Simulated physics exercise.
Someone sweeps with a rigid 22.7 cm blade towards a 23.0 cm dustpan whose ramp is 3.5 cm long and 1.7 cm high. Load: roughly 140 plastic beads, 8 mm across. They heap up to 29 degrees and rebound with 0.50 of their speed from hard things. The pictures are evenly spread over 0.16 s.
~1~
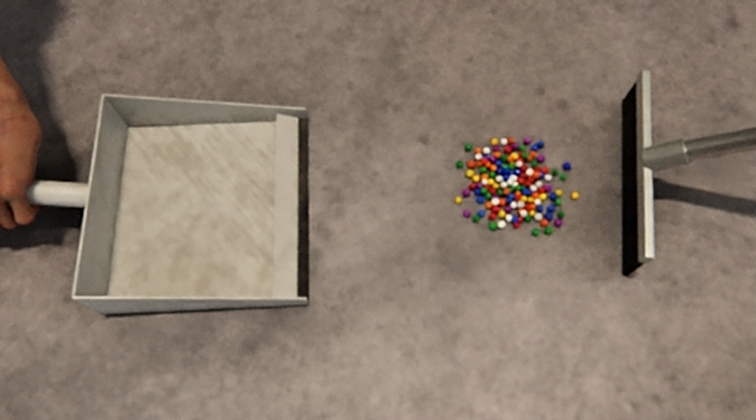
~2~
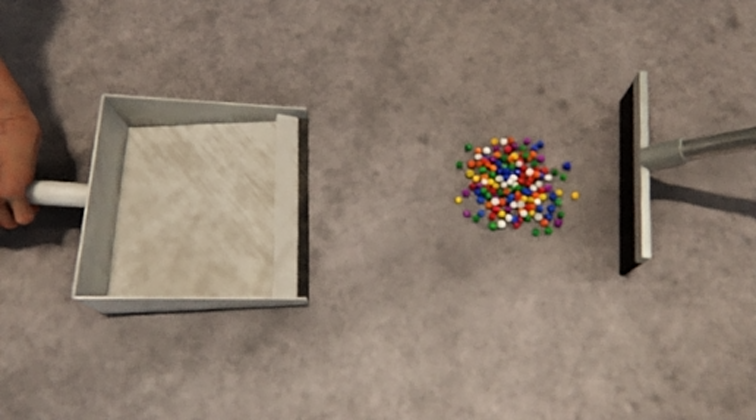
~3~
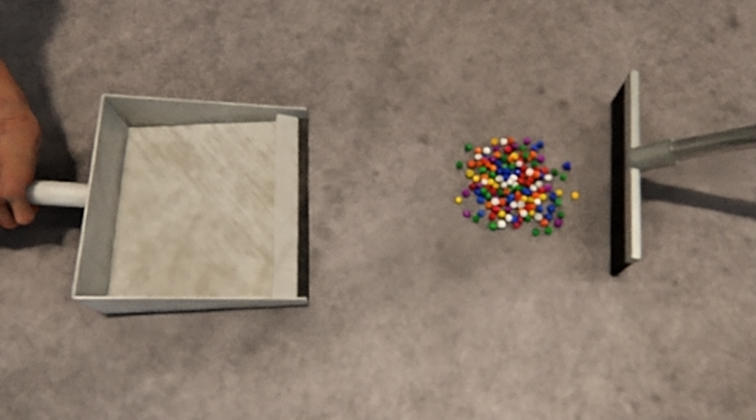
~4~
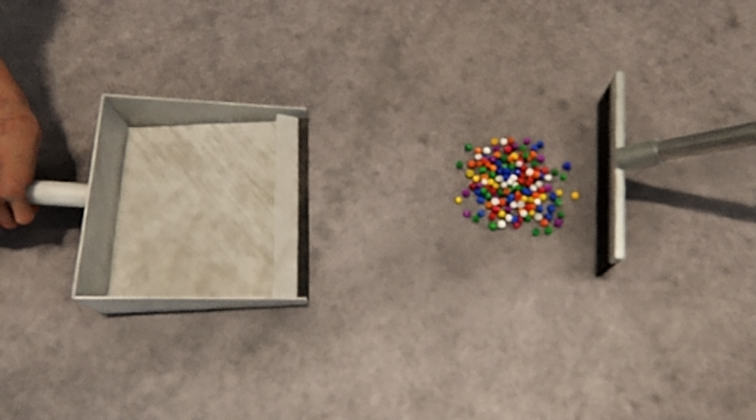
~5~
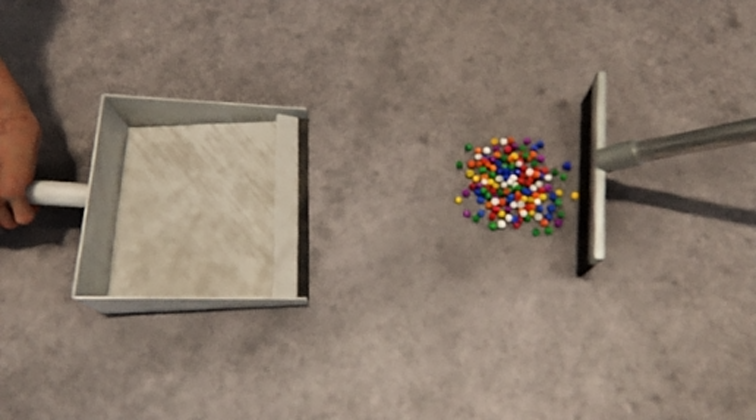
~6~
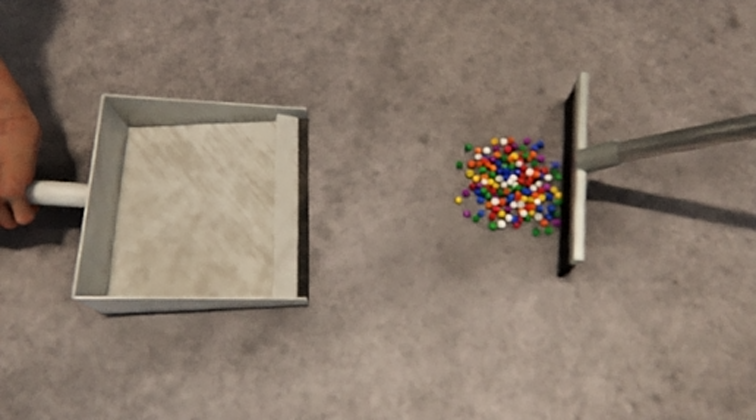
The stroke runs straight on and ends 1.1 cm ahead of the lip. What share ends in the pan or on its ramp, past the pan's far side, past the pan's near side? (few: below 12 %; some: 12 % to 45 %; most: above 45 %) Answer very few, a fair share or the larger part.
Pan a fair share, far side a fair share, near side very few.
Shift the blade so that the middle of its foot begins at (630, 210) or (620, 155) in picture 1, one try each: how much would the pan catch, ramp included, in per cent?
About 10 and 20 per cent.
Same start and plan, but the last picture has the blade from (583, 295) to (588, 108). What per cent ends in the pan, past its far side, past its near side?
Pan 5, far 5, near 5.
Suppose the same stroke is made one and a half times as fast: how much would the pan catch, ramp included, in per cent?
Then about 30 per cent.
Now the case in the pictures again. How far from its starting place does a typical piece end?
Roughly 24 cm.
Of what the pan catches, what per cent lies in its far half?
Some 70 per cent.
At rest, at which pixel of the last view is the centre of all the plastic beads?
Around (310, 171).
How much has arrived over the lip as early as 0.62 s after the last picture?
Near 30 per cent so far.
Then, 0.21 s after the last picture, middle of the blade 17 cm from the lip; 0 % over the lip, far side 5 %, near side 0 %.
Then, 0.35 s after the last picture, middle of the blade 8 cm from the lip; 0 % over the lip, far side 10 %, near side 0 %.
Then, 0.62 s after the last picture, middle of the blade 3 cm from the lip; 30 % over the lip, far side 20 %, near side 0 %.
In the end, pan 20 %, far side 20 %, near side 0 %, in front of the lip or behind the blade 60 %.
